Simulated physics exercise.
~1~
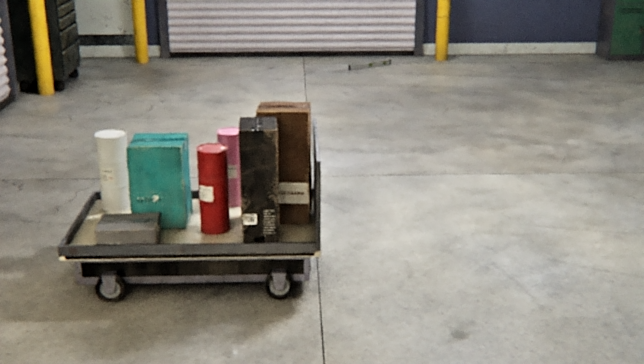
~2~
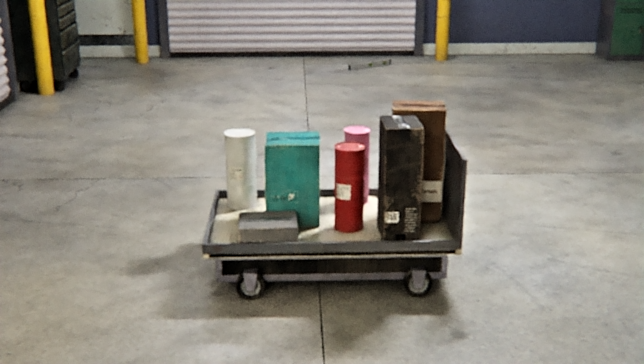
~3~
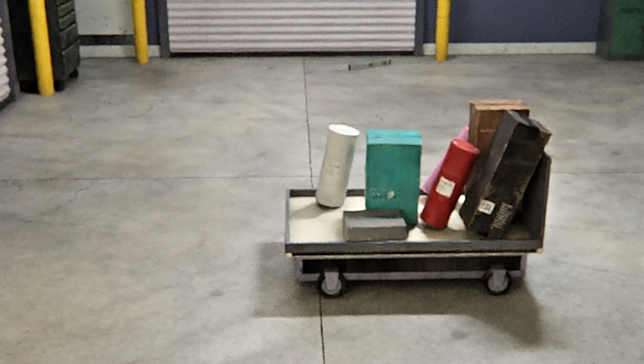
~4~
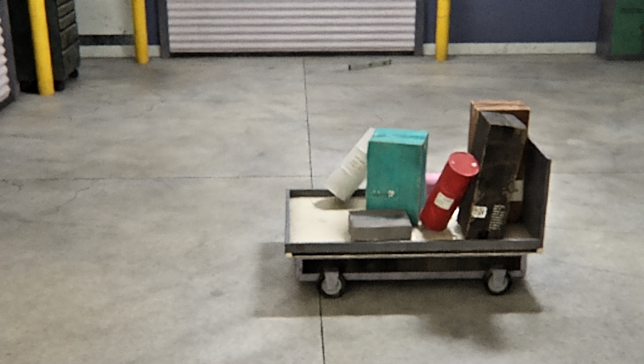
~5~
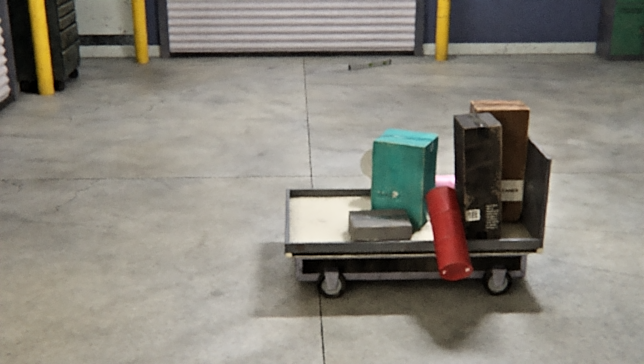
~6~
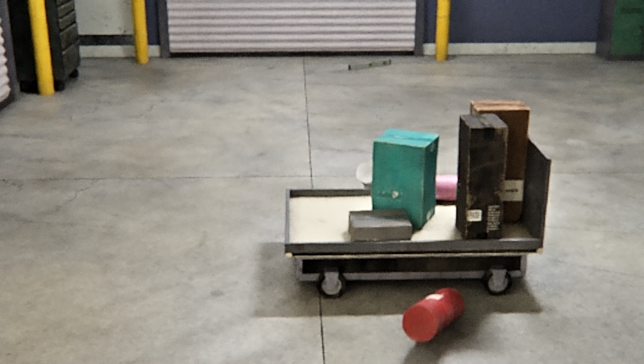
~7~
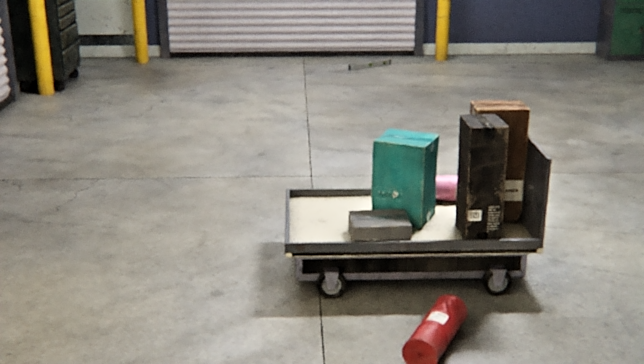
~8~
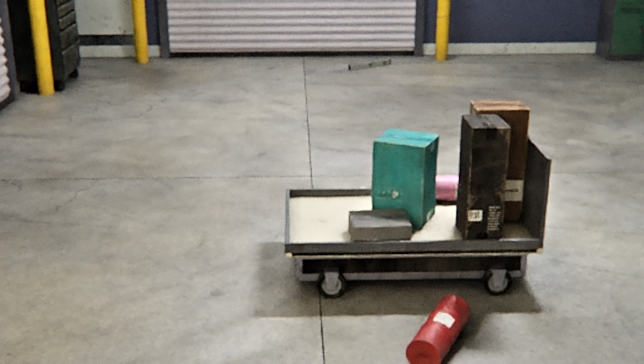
To begin with, a flat cart rolls right across a concrete floor, carrying upright white, pink and red canisters, turquoise, black and brown boxes, and a low grey parcel. It halts abruptly, and the canisters and black box tilt toward the tall board at the right end. The black box rocks back upright while the pink canister topples onto the deck. The white canister drops off the far side, and the red one tumbles over the near edge onto the floor. Finally, the red canister lies in front of the stationary cart, with the three boxes still standing.
